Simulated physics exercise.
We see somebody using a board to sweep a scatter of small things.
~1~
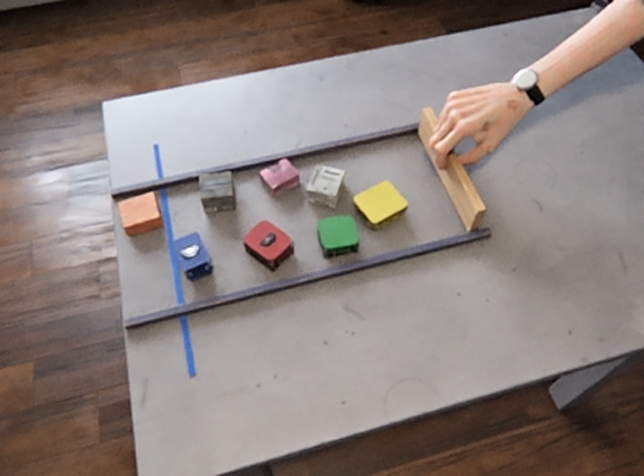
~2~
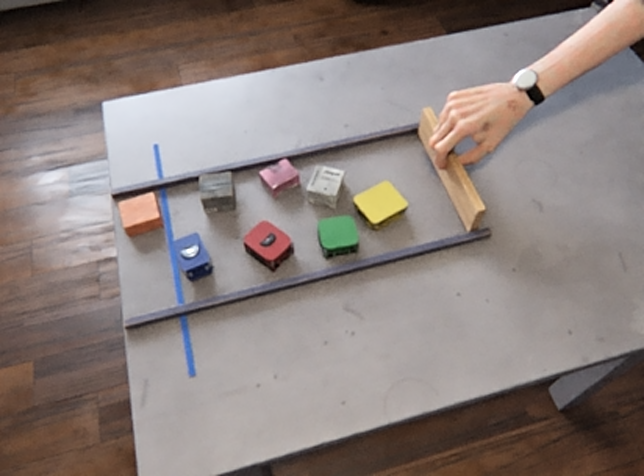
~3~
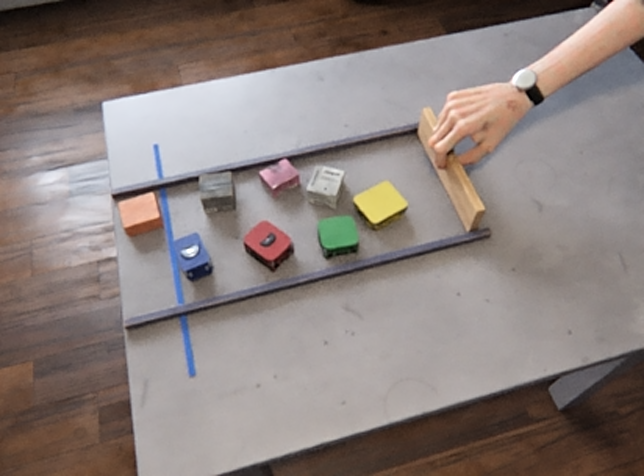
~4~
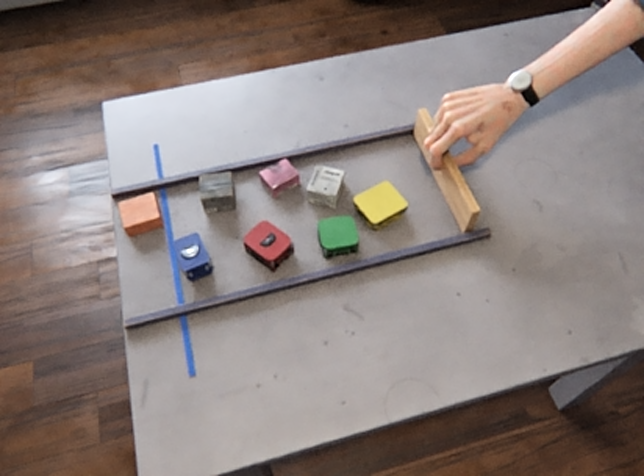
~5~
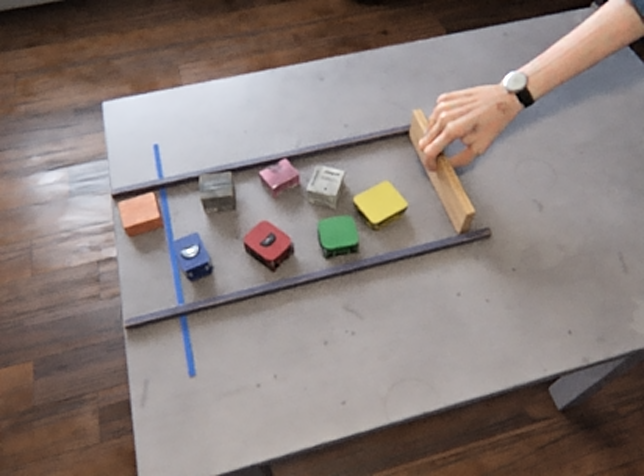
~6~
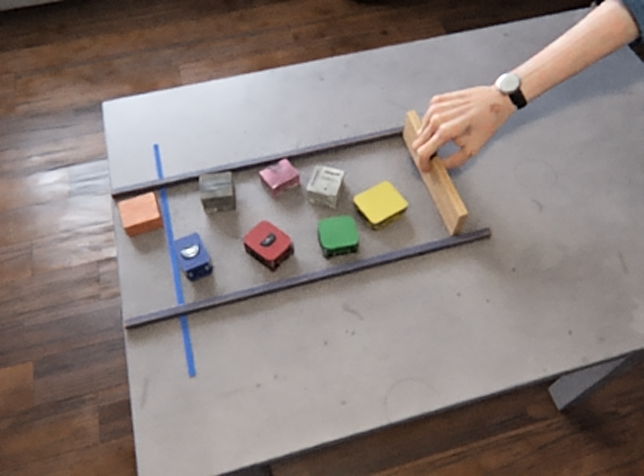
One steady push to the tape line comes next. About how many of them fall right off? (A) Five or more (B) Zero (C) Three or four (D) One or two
Option D: One or two.
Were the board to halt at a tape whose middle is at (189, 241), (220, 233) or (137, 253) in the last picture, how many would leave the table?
Down on the floor: 2, 0 and 4.
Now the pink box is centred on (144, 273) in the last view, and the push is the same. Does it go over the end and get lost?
Drops.
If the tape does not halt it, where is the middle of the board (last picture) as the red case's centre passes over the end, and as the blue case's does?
The middle is at (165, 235) when it's the red case, and at (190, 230) when it's the blue case.
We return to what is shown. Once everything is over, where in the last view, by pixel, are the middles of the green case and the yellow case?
The green case settles near (160, 292); as for the yellow case, near (150, 253).
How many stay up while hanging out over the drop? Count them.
Number: 2.
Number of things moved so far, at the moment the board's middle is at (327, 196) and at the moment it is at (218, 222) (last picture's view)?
Respectively 5 and 8.
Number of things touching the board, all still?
In total, 4.
Early on, none off yet; orange block at rest near (141, 215); blue case at rest near (193, 257); grey box at rest near (218, 192).
Finally, the number that fall off is one or two; lost, blue case and orange block.
